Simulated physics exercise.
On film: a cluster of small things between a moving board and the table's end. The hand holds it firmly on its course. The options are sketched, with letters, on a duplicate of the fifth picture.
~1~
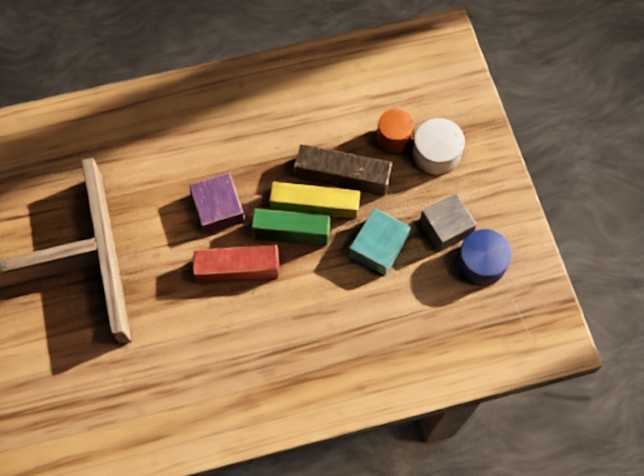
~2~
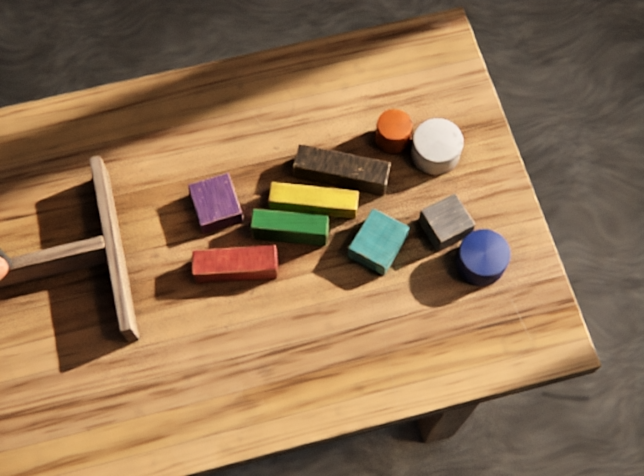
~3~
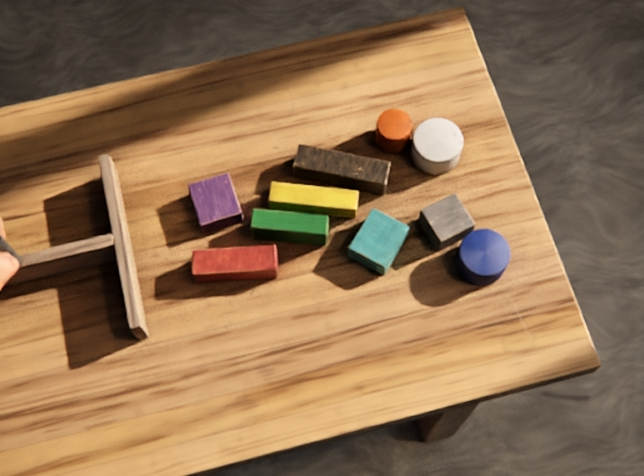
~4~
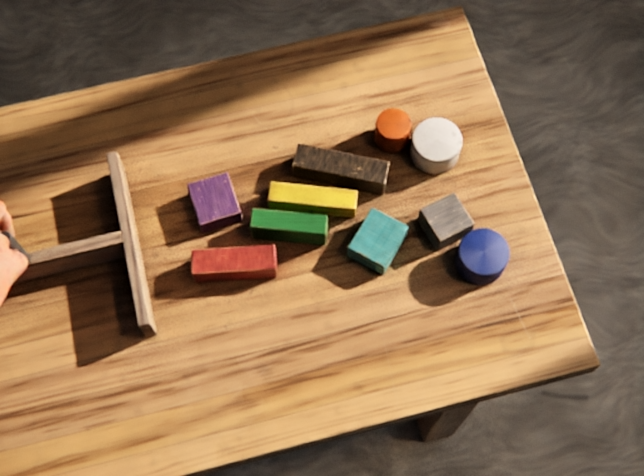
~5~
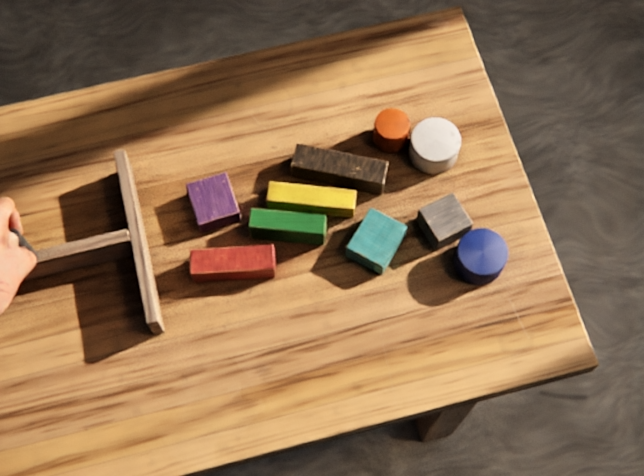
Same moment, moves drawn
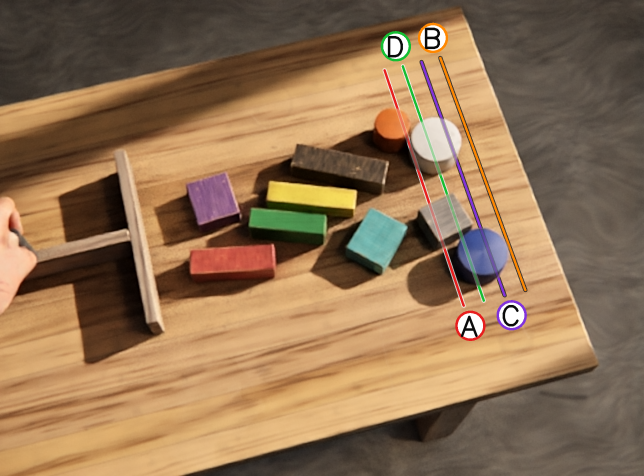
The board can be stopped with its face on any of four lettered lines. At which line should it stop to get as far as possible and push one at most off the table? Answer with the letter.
The farthest such stop is A.
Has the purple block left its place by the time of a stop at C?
Yes.
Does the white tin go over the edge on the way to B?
Yes.
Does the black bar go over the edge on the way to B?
Yes.
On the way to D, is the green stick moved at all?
By then, yes.
On the marked copy, A at (422, 181); B at (480, 168); C at (461, 172); D at (441, 177).
Taking A. A third of the way, board (241, 208); turquoise block (382, 242); purple block (264, 191).
Two thirds of the way, board (344, 183); blue tin (515, 267); grey block (489, 210).
When it is over, board (421, 165); white tin (495, 102); grey block (530, 208); none fallen.
As for the rest, B drops six; C drops four; D drops three.
